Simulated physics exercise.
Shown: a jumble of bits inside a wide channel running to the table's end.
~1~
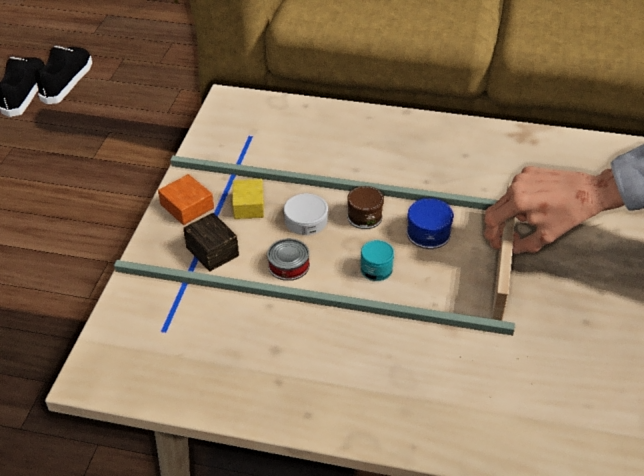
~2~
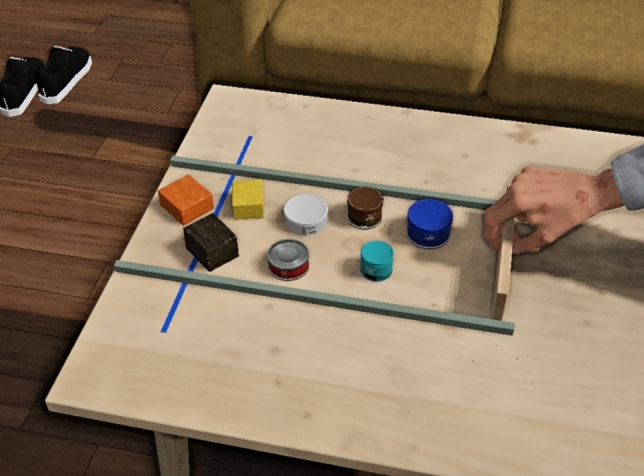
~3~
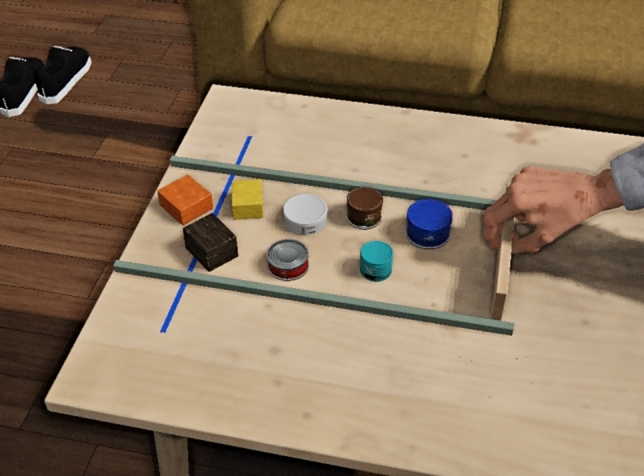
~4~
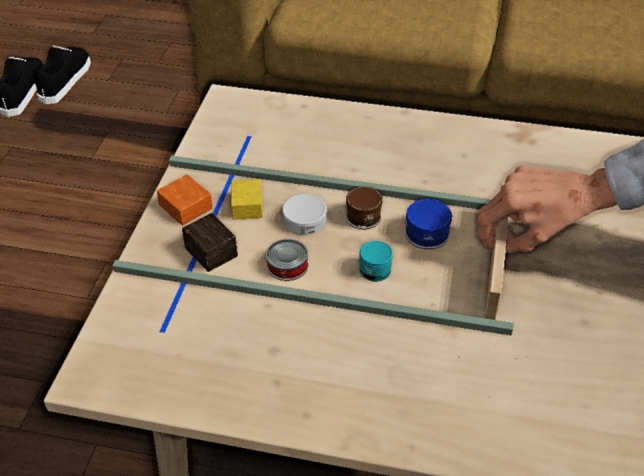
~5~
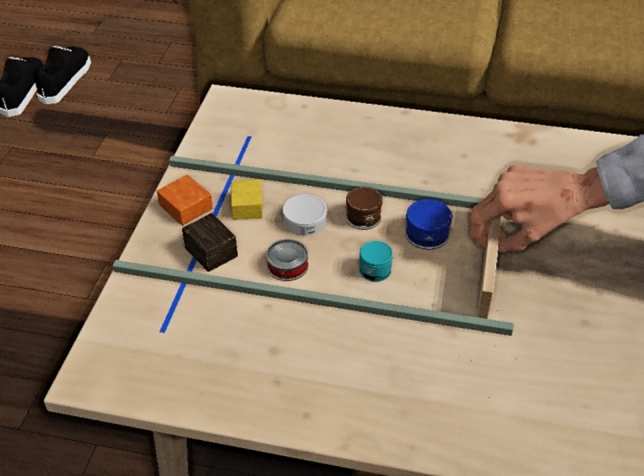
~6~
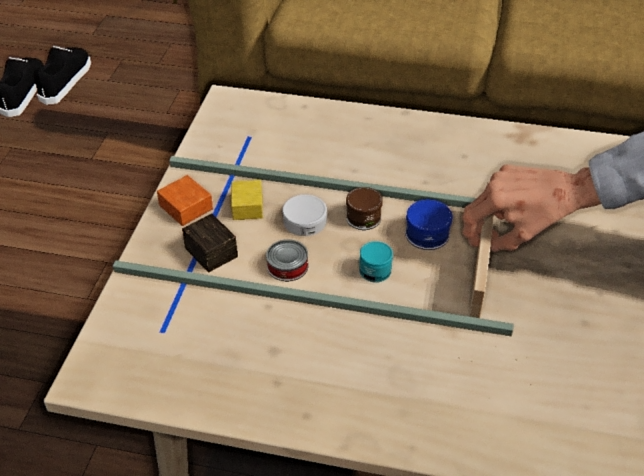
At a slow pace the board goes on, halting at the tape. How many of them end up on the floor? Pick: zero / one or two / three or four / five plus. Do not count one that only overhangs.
That comes to one or two.
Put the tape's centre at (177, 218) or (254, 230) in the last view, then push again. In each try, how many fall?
4, then 0.
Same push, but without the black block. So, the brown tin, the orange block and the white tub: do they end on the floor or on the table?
Well, the brown tin is still there, the orange block winds up down, and the white tub is still there.
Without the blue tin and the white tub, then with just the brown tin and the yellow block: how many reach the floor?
Counts - first: 1; second: 1.
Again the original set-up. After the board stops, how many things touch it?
That number would be 4.
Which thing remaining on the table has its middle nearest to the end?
Result - foremost is the black block.
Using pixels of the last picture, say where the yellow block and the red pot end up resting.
Roughly (171, 185) for the first and roughly (174, 254) for the second.
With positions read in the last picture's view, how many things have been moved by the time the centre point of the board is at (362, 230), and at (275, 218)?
4, then 8.
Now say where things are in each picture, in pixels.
In the first frame, orange block (186, 199); black block (211, 242); yellow block (248, 199); board (505, 250); tape (212, 223).
In the second frame, black block (211, 242); white tub (306, 215).
In the third frame, yellow block (248, 199); brown tin (365, 208).
In the fourth frame, orange block (185, 200); turquoise tub (376, 261).
In the fifth frame, black block (210, 242); red pot (287, 260).
In the sixth frame, orange block (185, 200); black block (210, 243); yellow block (247, 200); board (484, 248); tape (211, 223).
Soon after, none off yet; orange block at rest near (185, 200); black block at rest near (210, 243); yellow block at rest near (247, 200).
After that, none off yet; orange block at rest near (185, 200); black block at rest near (210, 243); yellow block displaced a little near (235, 199).
And then, none off yet; orange block displaced about its own width near (156, 192); black block displaced about its own width near (166, 244); yellow block displaced about its own width near (200, 193).
In the end, the number that fall off is one or two; gone, orange block.
